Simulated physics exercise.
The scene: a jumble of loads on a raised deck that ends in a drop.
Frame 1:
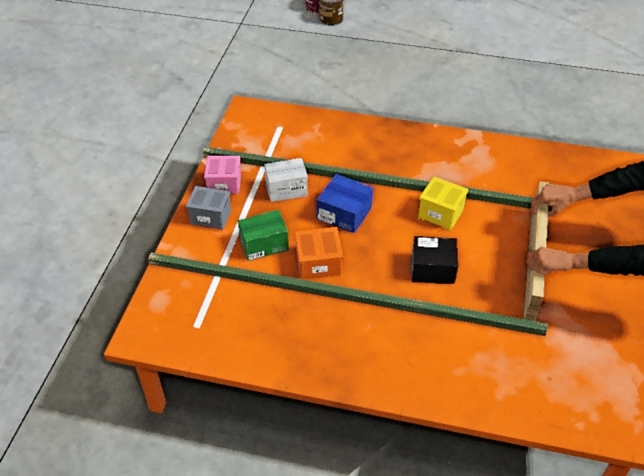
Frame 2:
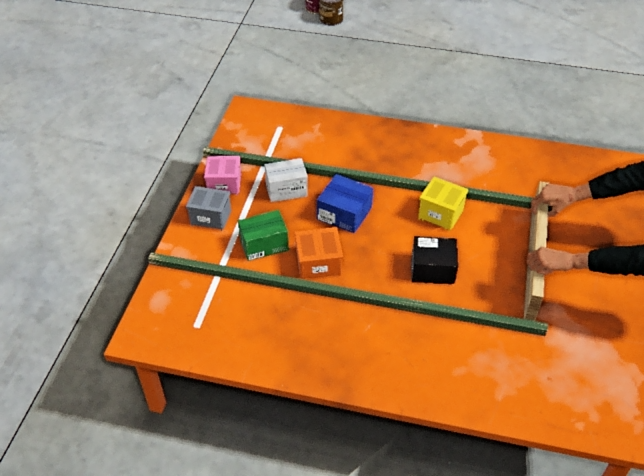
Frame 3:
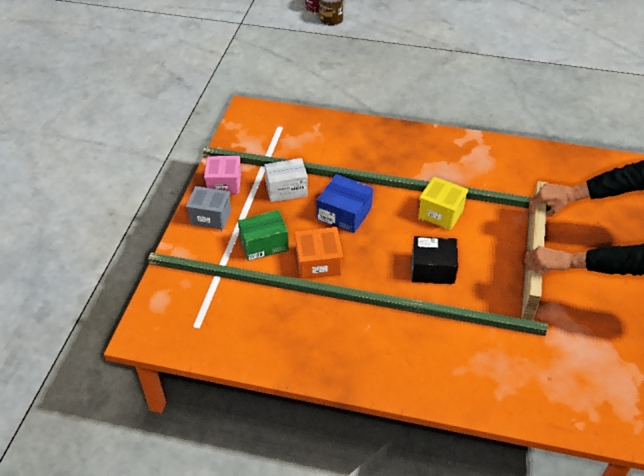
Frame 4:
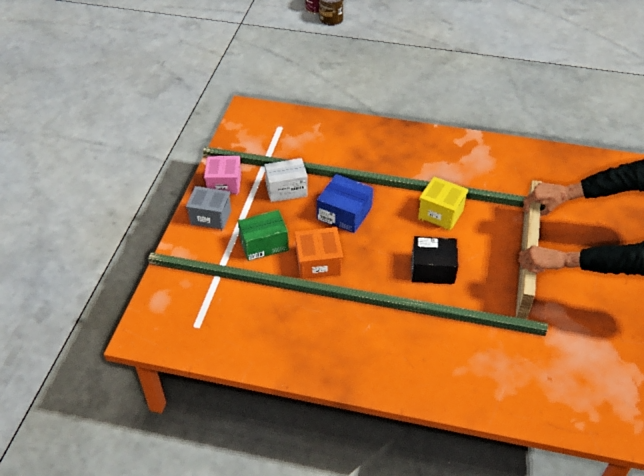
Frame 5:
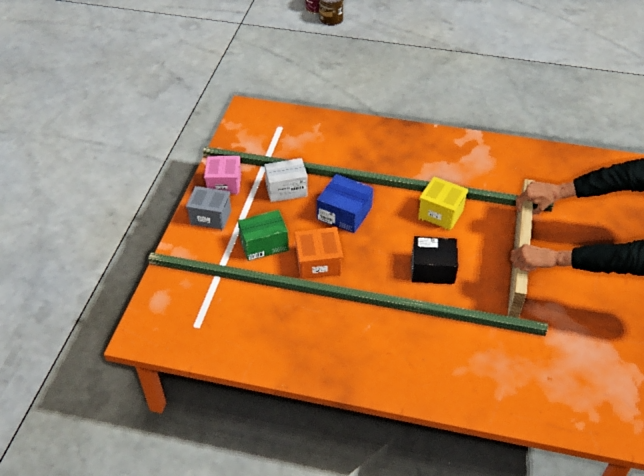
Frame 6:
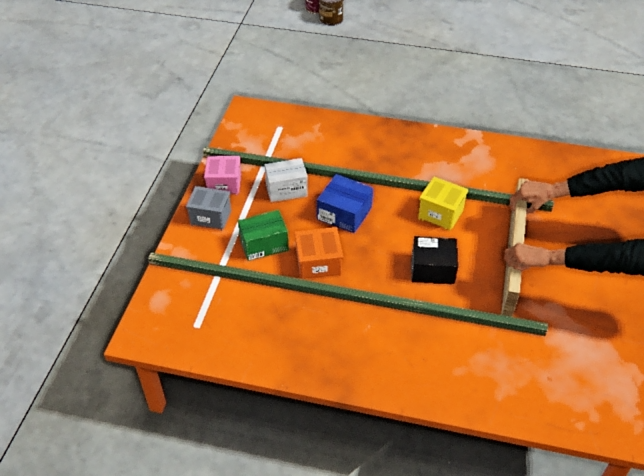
Two hands slide a wooden plank slightly left along green rails toward several colourful, motionless boxes.
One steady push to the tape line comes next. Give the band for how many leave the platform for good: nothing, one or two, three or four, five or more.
The ones that plunge will number three or four.
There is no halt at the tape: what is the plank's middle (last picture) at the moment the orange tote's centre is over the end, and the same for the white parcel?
Roughly at (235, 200) and roughly at (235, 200).
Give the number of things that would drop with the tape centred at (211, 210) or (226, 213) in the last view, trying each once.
The counts: 6 and 6.
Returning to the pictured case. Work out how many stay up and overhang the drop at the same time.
Overhanging: 3.
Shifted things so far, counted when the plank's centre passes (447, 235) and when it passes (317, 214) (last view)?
At the first spot the count is 2, and at the second it is 6.
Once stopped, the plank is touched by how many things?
Looks like 2 of them, all told.
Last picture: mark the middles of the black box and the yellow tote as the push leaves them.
Listed as asked: First (216, 221), and then (238, 174).
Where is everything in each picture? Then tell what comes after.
Pink tote (223, 176); grey tote (210, 209); green box (263, 235); plank (537, 250); tape (243, 215), in the first frame.
Grey tote (210, 209); yellow tote (442, 204), in the second frame.
Green box (263, 235); plank (535, 250), in the third frame.
Pink tote (223, 176); blue parcel (345, 204), in the fourth frame.
Grey tote (210, 209); orange tote (319, 254), in the fifth frame.
Pink tote (223, 176); grey tote (210, 209); green box (263, 235); plank (515, 246); tape (243, 215), in the sixth frame.
A little later, none off yet; pink tote at rest near (223, 176); grey tote at rest near (210, 209); green box at rest near (263, 235).
When it is over, the number that fall off is three or four; down, green box, grey tote and pink tote.
